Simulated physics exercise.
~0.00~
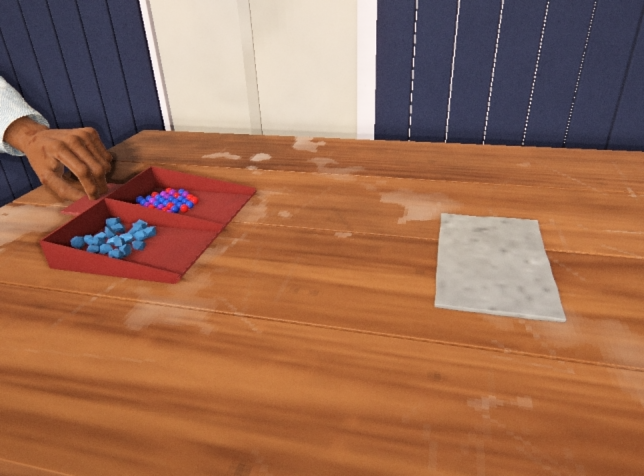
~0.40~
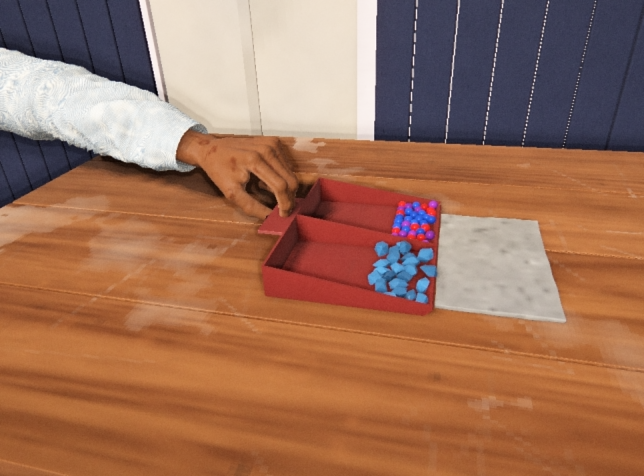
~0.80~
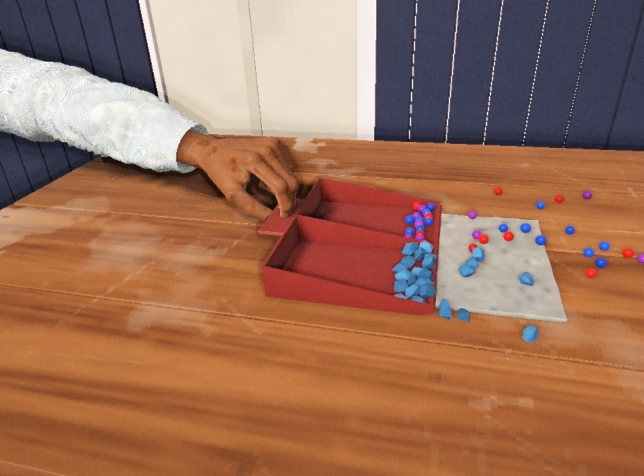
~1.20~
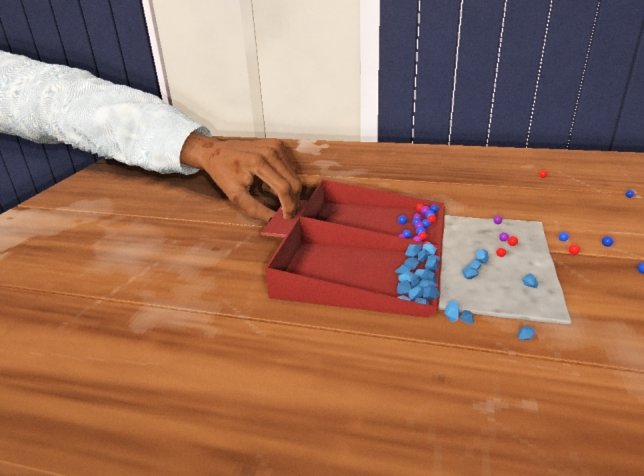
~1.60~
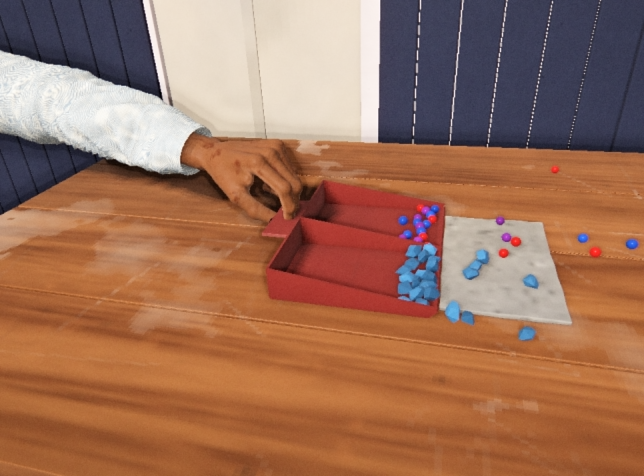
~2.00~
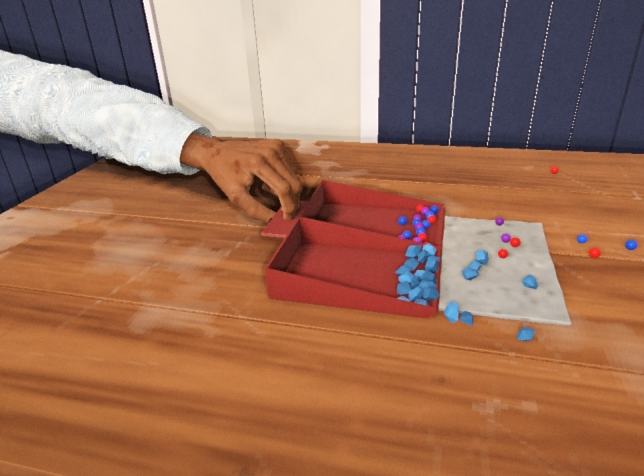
Red divided tray pushed right by a hand stops against a gray slab, spilling some blue chunks and small colored balls beyond it.
